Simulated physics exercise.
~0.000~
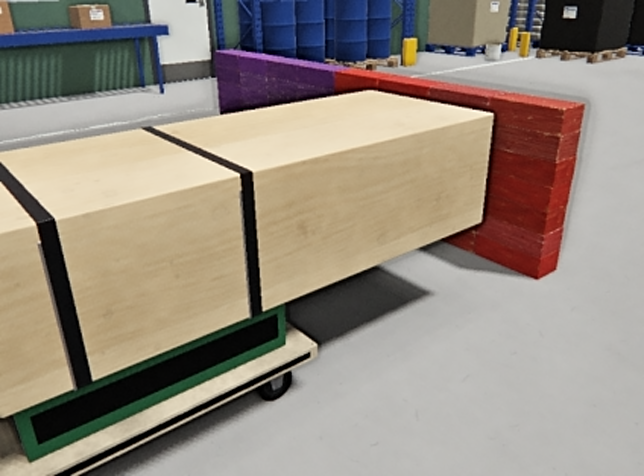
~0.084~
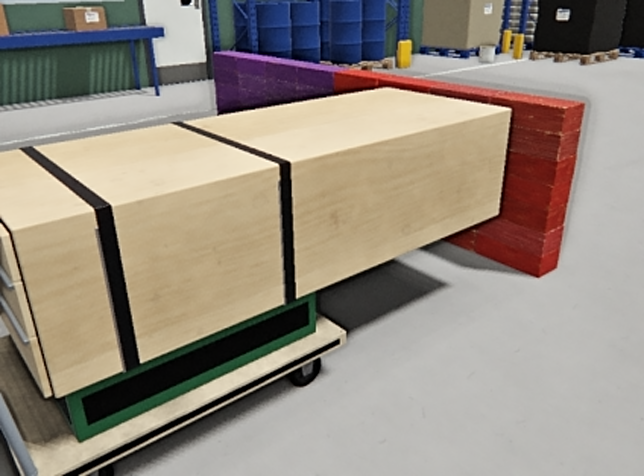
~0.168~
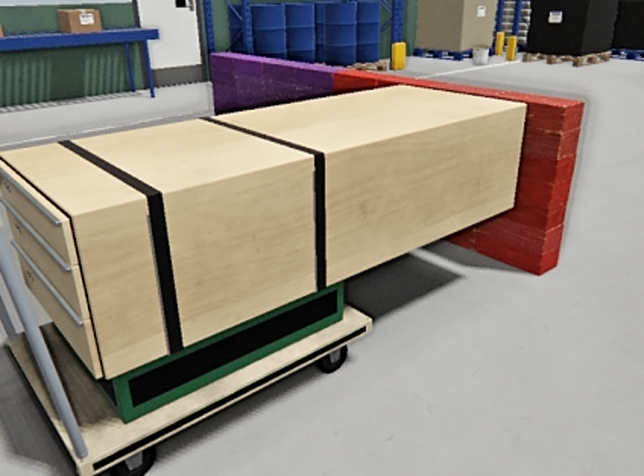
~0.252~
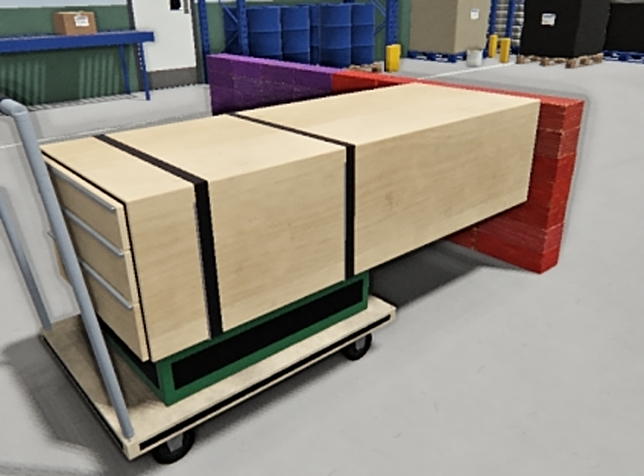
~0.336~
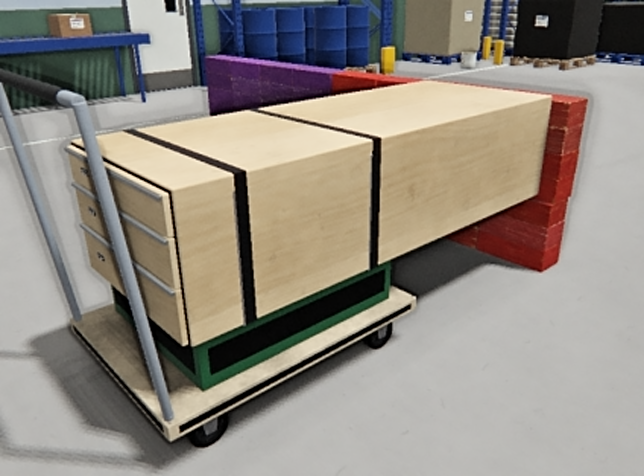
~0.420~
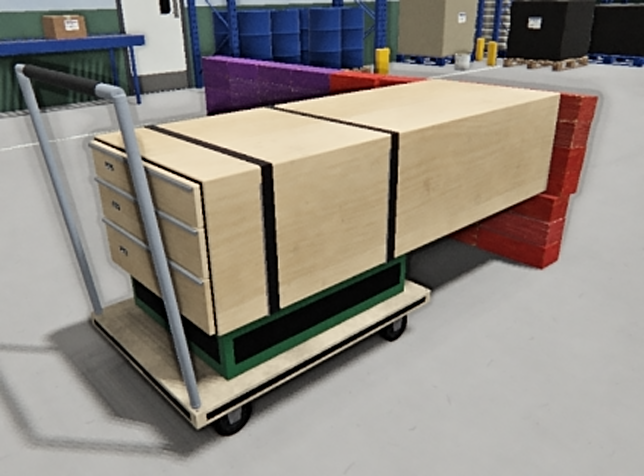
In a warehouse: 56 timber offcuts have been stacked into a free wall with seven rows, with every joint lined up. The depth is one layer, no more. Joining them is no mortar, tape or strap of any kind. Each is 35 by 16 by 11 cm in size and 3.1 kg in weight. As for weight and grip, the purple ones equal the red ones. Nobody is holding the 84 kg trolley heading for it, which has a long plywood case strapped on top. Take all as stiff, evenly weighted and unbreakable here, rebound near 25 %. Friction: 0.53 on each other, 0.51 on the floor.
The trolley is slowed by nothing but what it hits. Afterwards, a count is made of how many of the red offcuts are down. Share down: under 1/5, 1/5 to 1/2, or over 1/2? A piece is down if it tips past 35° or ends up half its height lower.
Over 1/2.
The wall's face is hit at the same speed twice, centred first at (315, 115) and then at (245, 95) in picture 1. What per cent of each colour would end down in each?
For red it's 20 then 0 per cent, for purple 40 then 80 per cent.
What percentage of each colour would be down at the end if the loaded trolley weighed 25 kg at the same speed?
Result: Red 40 and purple 0 in a hundred.
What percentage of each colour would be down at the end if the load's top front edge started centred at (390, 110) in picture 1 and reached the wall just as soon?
Then red 70, purple 0 per cent.
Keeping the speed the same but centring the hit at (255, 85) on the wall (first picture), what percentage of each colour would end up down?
Then red 0, purple 80 per cent.
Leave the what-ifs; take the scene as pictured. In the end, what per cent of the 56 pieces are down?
Something near 40 percent.
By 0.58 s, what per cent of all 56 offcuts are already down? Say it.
0 per cent.
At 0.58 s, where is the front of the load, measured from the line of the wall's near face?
Reading: Approx. 15 cm past the line.
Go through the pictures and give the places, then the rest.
In the first picture (pixels give the middle of a visible side; the camera moves round a little), load (481, 151) 36 cm short of the wall; top red offcut (524, 116); top purple offcut (226, 61); none has stirred.
Load (499, 145) 26 cm short of the wall; top red offcut (525, 115), in the second picture.
Load (515, 139) 16 cm short of the wall; top red offcut (525, 114), in the third picture.
Load (529, 134) 7 cm short of the wall, in the fourth picture.
Load (541, 129) 20 mm into the wall's line; movement in 12 of them, in the fifth picture.
Load (550, 126) 8 cm into the wall's line; top purple offcut (214, 67); movement in 16 of them, in the sixth picture.
After 0.58 s, load 16 cm past the wall's line, still rolling; none of the 28 red offcuts down (0 of 56 in all colours); top red offcut 23° from how it stood, 39 mm lower.
After 0.82 s, load 26 cm past the wall's line, still rolling; 11 of the 28 red offcuts down (11 of 56 in all colours); top red offcut on its side.
After 1.20 s, load 40 cm past the wall's line, still rolling; 21 of the 28 red offcuts down (21 of 56 in all colours); top red offcut on its side.
In the end (2.0 s), load 61 cm past the wall's line, still rolling; 21 of the 28 red offcuts down (21 of 56 in all colours); top red offcut on its side; top purple offcut unmoved. That is 75 per cent. From the last view, middles, top red offcut near (595, 199), top purple offcut near (223, 66).
